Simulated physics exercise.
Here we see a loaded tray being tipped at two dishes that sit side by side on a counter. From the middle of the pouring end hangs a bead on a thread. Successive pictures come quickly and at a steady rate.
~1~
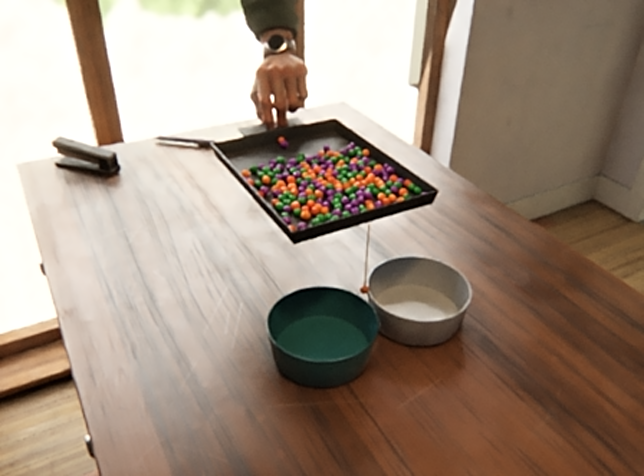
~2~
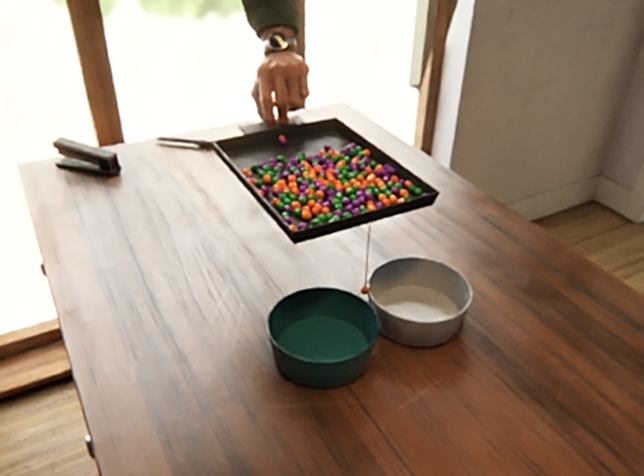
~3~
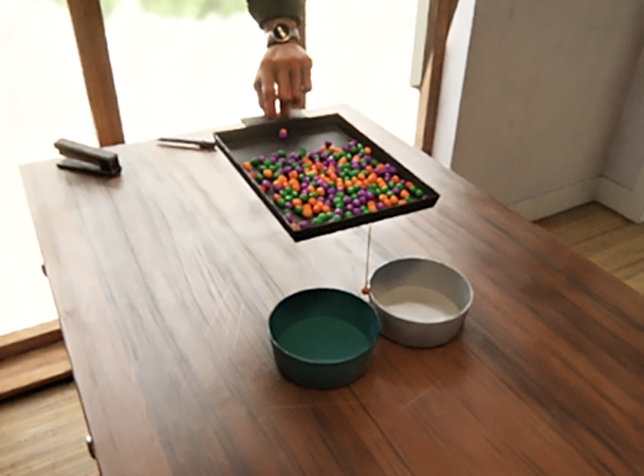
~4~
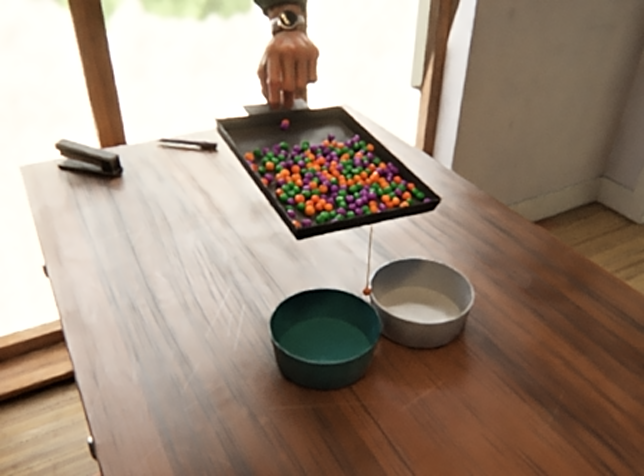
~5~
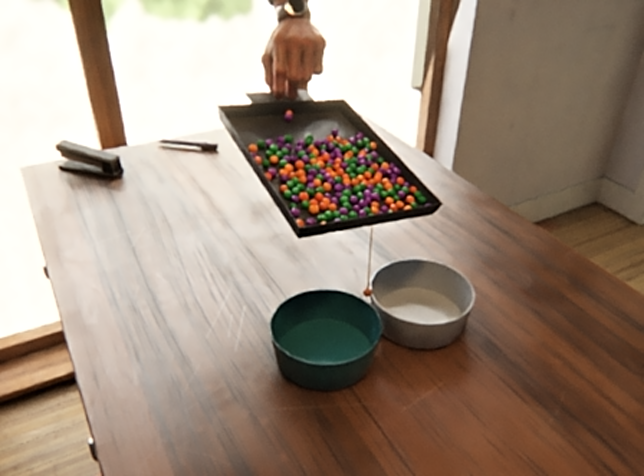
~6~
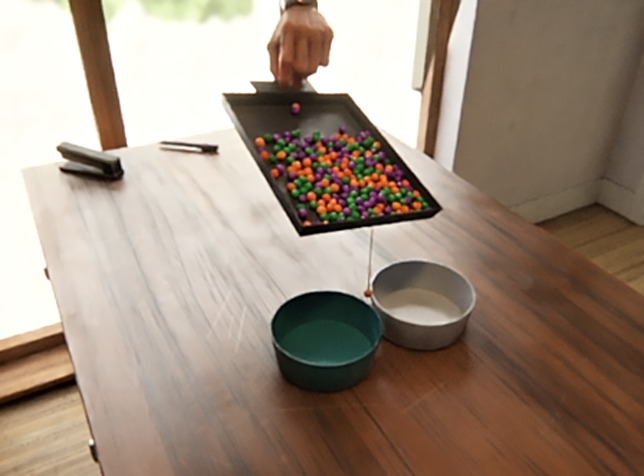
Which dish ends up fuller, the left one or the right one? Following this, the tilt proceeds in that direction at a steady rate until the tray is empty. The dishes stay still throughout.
The right one.
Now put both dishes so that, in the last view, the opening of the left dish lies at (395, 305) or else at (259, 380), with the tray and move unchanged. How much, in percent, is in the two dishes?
First some 80, then 10 per cent.
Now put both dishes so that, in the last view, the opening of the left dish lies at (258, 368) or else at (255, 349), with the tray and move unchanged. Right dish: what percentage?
0 %, then 10 %.
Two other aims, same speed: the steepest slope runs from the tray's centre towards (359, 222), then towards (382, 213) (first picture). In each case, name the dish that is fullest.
Case one: The dish at left. Case two: The dish at right.
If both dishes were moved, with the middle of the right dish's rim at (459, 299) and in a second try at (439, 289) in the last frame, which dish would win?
Result for the first try: The dish on the right side; for the second: The dish on the right side.
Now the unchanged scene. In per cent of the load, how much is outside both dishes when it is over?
Close to 0 percent, I reckon.
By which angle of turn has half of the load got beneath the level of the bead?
Somewhere around 90 degrees.
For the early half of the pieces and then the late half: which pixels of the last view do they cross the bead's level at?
Early half: (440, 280); late half: (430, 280).
Just after the last frame, tray tipped steeply; almost all on the tray; just a few in the right dish; about a tenth in the air.
A moment on, tray tipped past a quarter turn; just a few on the tray; almost all in the right dish; just a few outside both; just a few in the air.
Further on, tray tipped past a quarter turn; almost all in the right dish; just a few outside both.
When it is over, tray tipped past a quarter turn; not one in the left dish; almost all in the right dish; just a few outside both.
